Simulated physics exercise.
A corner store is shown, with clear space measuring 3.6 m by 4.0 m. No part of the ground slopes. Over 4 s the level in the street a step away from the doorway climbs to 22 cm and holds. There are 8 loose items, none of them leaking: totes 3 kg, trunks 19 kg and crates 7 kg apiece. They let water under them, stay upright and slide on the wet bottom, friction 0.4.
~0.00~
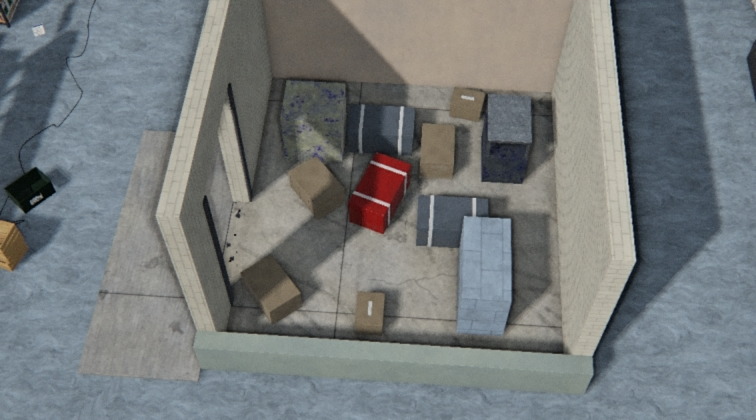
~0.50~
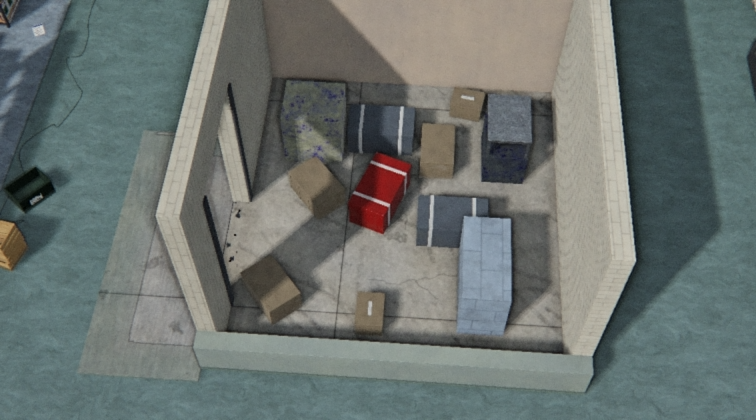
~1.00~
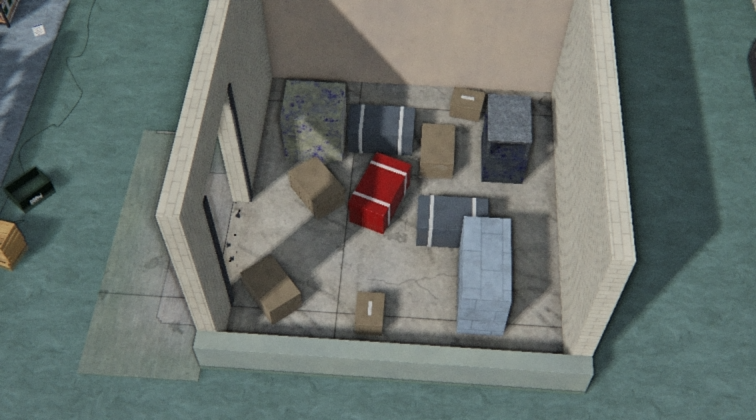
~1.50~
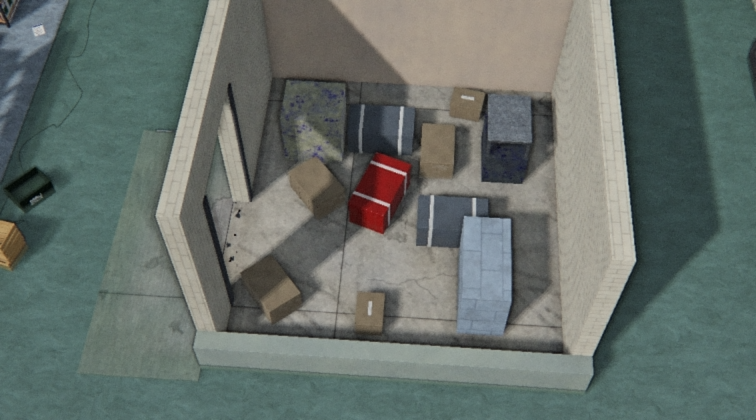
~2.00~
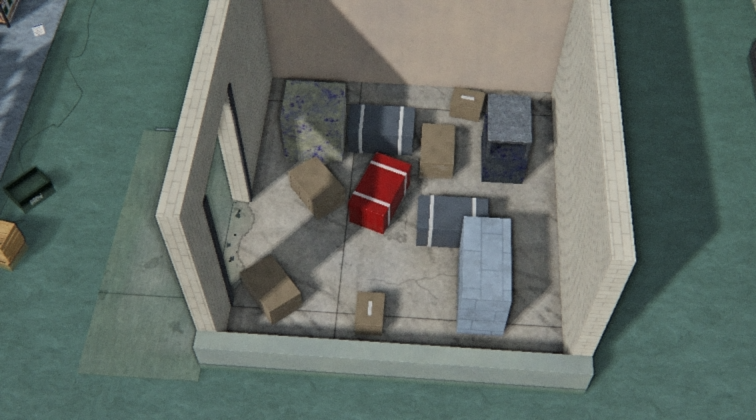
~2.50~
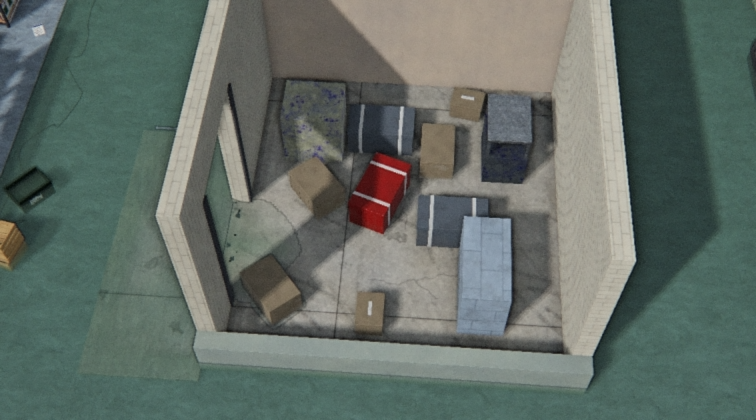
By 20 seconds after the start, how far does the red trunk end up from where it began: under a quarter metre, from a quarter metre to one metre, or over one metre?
Prediction: It relocates a short stretch.
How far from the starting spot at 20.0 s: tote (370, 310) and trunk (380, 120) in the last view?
The first is 200 cm from its start, the second 60 cm.
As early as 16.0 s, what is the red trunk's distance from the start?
Roughly 20 cm.
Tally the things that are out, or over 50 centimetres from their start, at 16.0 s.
That would be 6.
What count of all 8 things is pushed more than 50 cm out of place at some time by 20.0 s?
8 of them.
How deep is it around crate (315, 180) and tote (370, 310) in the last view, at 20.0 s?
First roughly 19 cm, second roughly 22 cm.
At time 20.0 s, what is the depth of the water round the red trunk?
Roughly 18 cm at that moment.
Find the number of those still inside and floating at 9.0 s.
By my count, 7.
After 4.0 s the red trunk is near (381, 183), 0.0 m from its start, aground; 0 afloat.
After 9.0 s the red trunk is near (423, 106), 1.3 m from its start, afloat; 7 afloat.
After 16.0 s the red trunk is near (367, 176), 0.2 m from its start, afloat; 8 afloat.
After 20.0 s the red trunk is near (381, 144), 0.5 m from its start, afloat; 8 afloat.
